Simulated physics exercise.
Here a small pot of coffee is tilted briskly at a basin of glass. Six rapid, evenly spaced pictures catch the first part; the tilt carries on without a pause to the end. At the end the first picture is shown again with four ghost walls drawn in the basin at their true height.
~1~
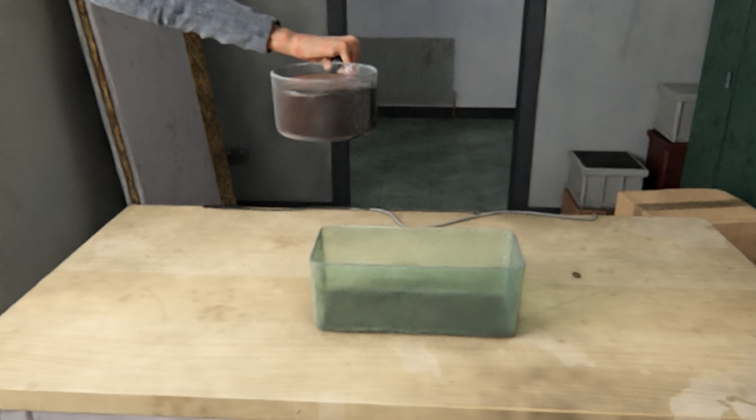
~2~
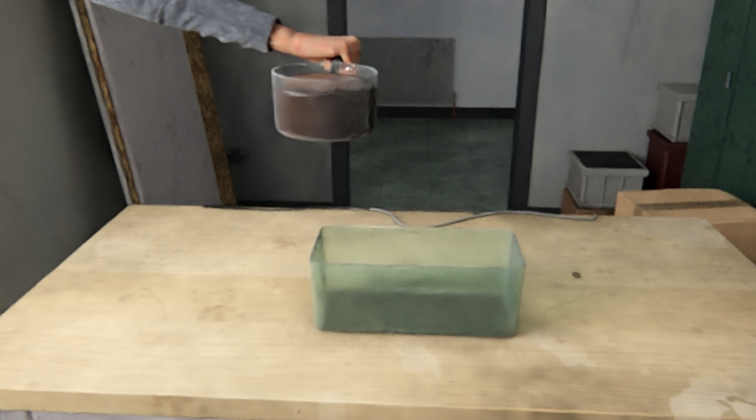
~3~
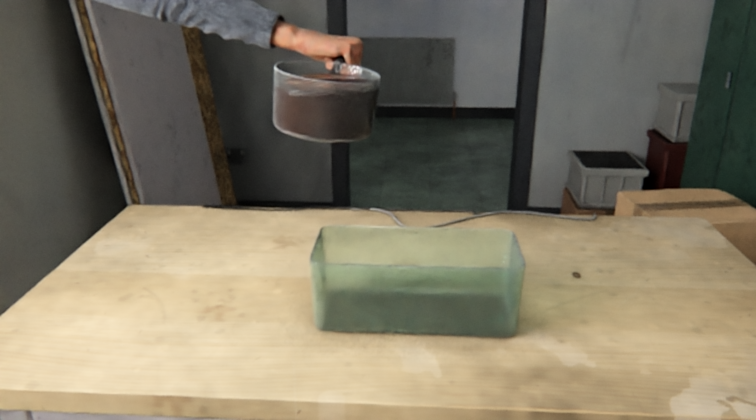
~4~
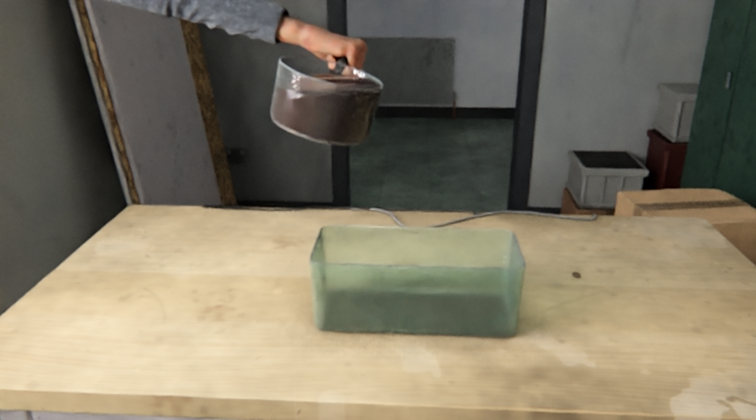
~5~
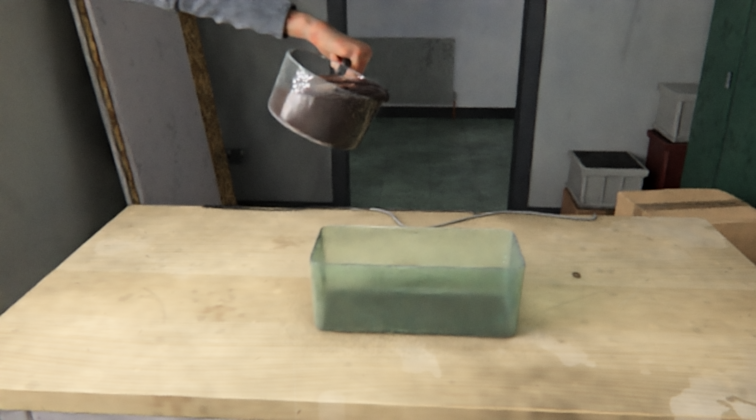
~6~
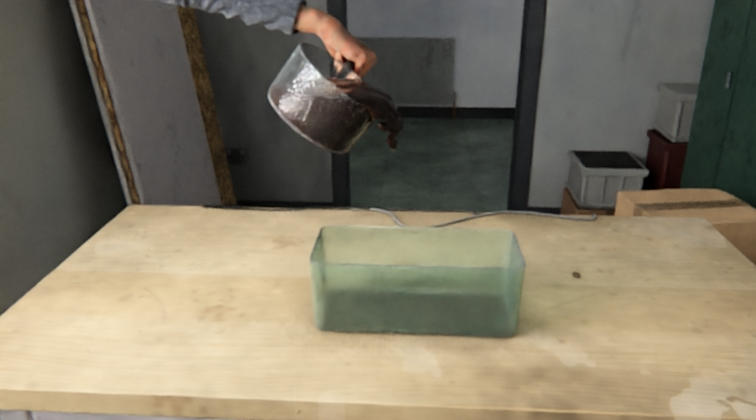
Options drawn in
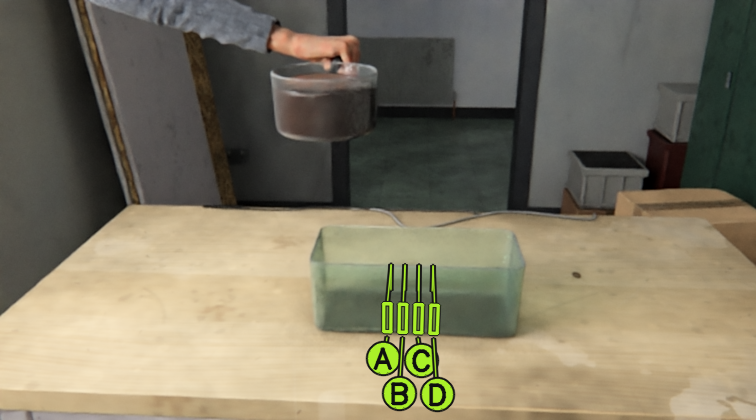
At first, a hand holds a clear pot of dark brown liquid upright above a greenish glass basin on a wooden table. The hand then tilts the pot to the right, steadily more steeply, and the liquid slips over its lip and stretches downward in the air above the basin.
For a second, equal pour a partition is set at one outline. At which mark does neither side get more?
Go for D.
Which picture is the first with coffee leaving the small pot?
In picture 5.
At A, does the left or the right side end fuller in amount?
More ends on the right.
On the marked copy, A at (387, 337); B at (402, 337); C at (417, 338); D at (433, 338).
With A, about 10 % ends left of the wall and 88 % right of it.
With B, about 26 % ends left of the wall and 73 % right of it.
With C, about 34 % ends left of the wall and 64 % right of it.
With D, about 48 % ends left of the wall and 49 % right of it.
